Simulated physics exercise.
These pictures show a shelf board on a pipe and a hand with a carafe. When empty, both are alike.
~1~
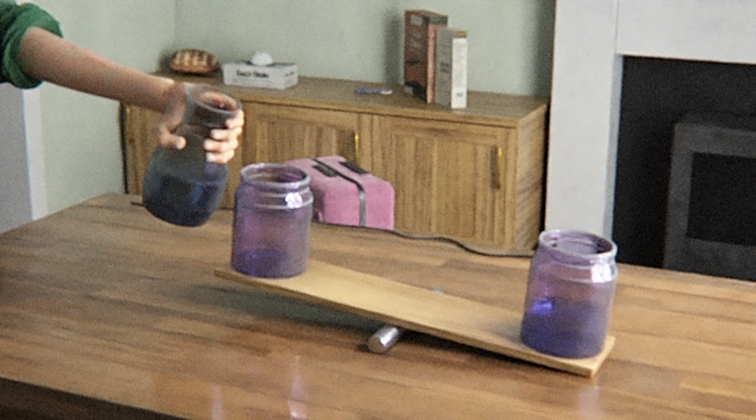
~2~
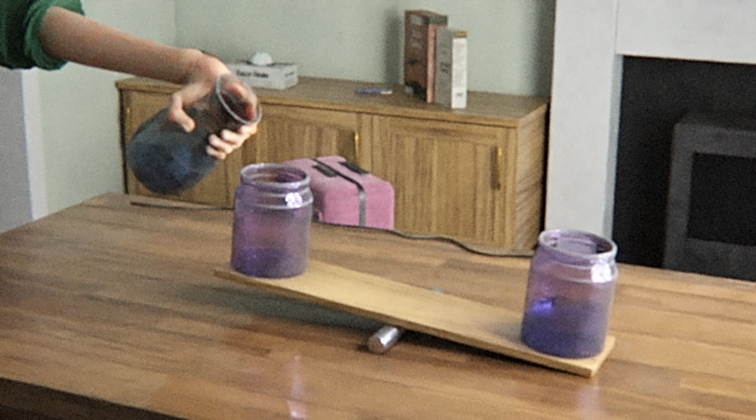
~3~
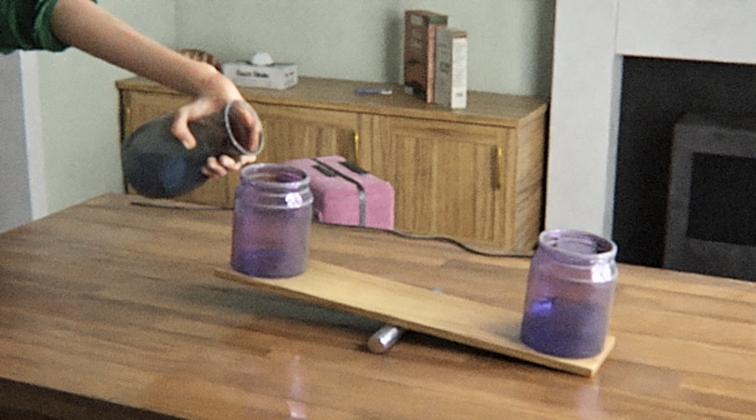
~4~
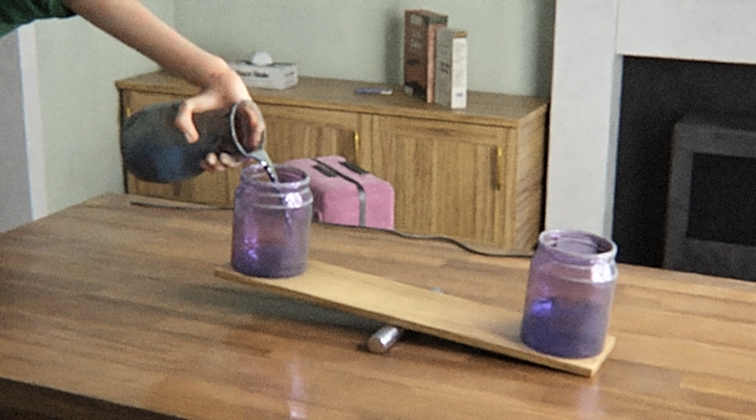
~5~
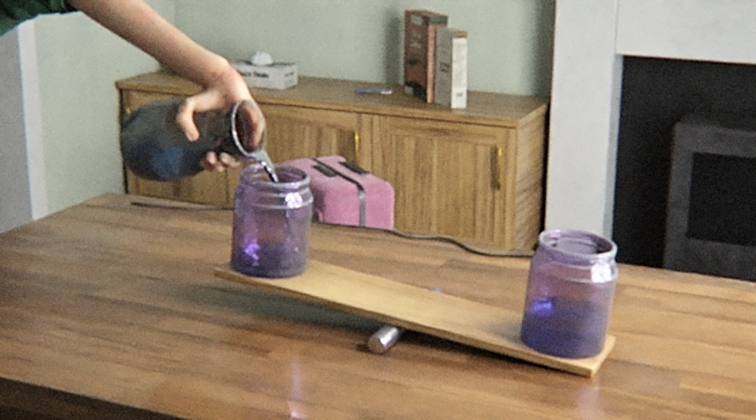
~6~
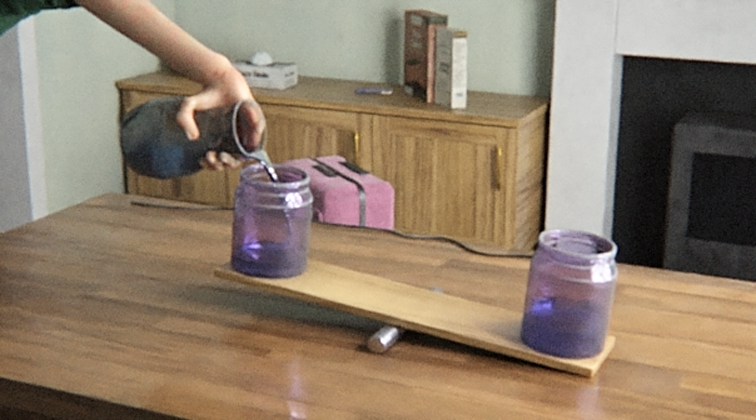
In the video, a hand brings a dark glass carafe over the raised left jar on a tilted board resting on a pipe, tips it, and pours liquid into the jar while the board and the lower right jar stay still.
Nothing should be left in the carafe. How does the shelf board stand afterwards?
It's going to go over, I'd say.
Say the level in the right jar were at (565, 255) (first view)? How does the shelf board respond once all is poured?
With that start, it sits tight.
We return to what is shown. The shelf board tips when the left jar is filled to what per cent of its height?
My estimate is near 30 percent.
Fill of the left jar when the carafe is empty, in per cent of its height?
I'd say close to 55 per cent.
A moment on, the left jar is about a third full; the shelf board has swung over, and that end is down.
Further on, the left jar is about half full; the shelf board has swung over, and that end is down.
When it is over, the left jar is about half full; the shelf board has swung over, and that end is down.
